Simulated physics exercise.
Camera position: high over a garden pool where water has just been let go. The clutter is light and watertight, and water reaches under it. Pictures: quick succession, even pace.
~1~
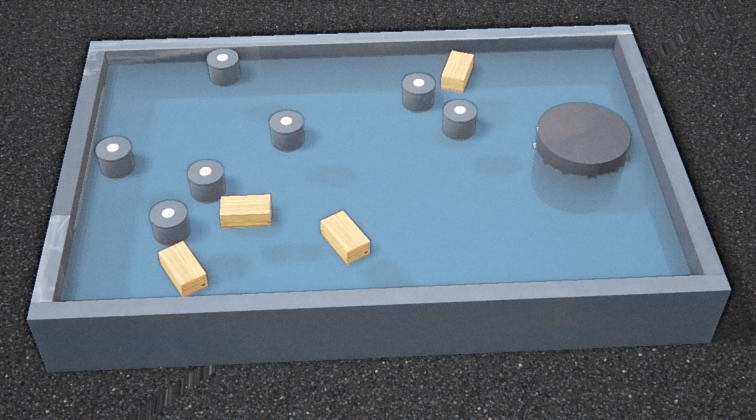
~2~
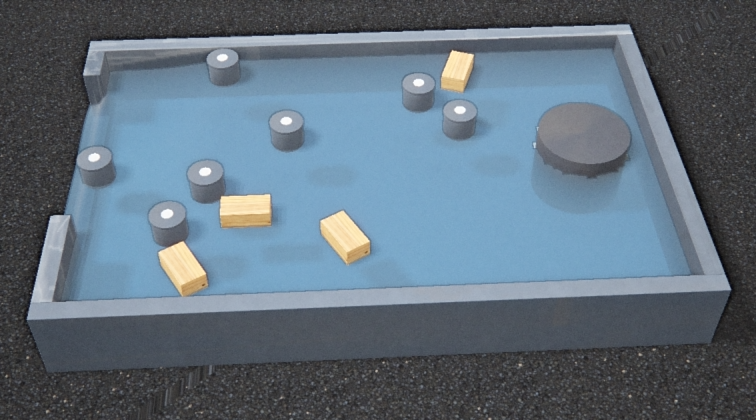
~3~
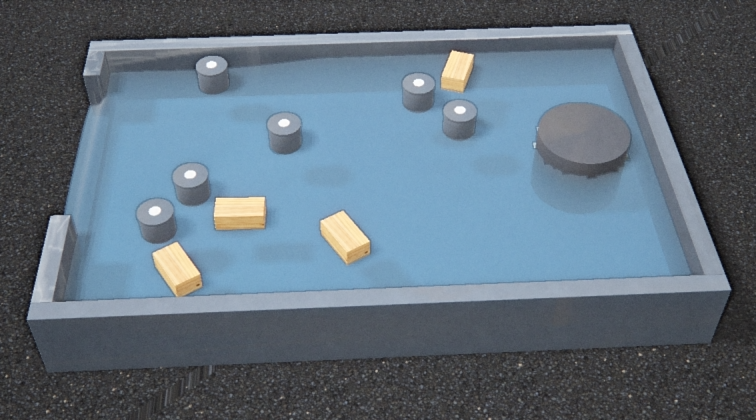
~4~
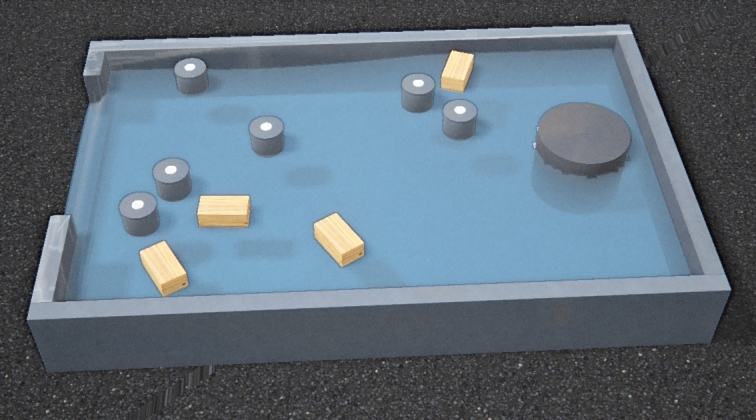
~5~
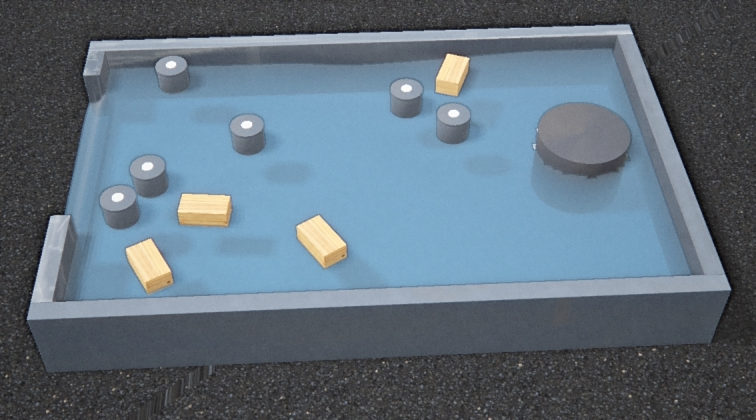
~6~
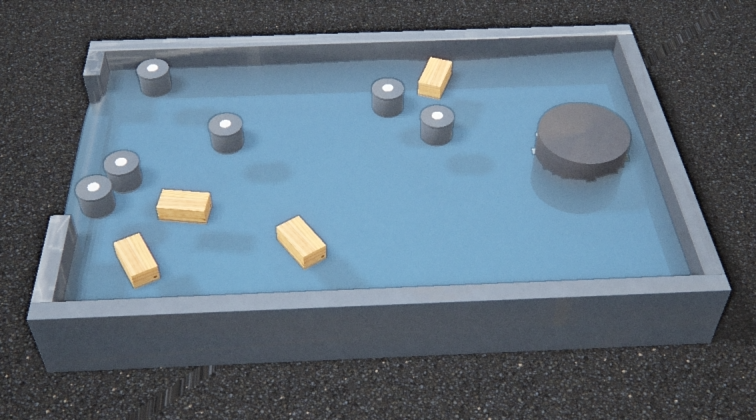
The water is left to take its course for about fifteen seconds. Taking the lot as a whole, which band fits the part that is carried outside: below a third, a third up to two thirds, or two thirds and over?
Two thirds and over.
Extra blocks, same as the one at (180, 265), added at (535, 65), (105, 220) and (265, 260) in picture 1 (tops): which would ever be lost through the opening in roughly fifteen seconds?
Well, taking each in turn, that's never removed, lost to the flow and finally lost to the flow.
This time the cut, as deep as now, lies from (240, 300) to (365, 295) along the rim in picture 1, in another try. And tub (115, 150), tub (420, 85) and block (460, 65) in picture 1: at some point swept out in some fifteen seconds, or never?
As listed: Stays, inside, kept in.
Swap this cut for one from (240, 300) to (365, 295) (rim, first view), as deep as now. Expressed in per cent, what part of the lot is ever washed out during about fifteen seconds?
Some 50 per cent of the things, roughly.
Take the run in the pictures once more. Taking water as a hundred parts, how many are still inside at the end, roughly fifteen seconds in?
By my count, 44 per cent.
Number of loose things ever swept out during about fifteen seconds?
I make it 9.
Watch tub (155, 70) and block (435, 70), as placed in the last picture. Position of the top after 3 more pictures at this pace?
Expect them at roughly (83, 95) and roughly (393, 77).
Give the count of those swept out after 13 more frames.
I make it 7.
A moment on, 3 of 11 are out; 8 afloat.
Next, 7 of 11 are out; 4 afloat.
Later, 8 of 11 are out; 3 afloat.
In the end, 9 of 11 are out; 2 afloat.
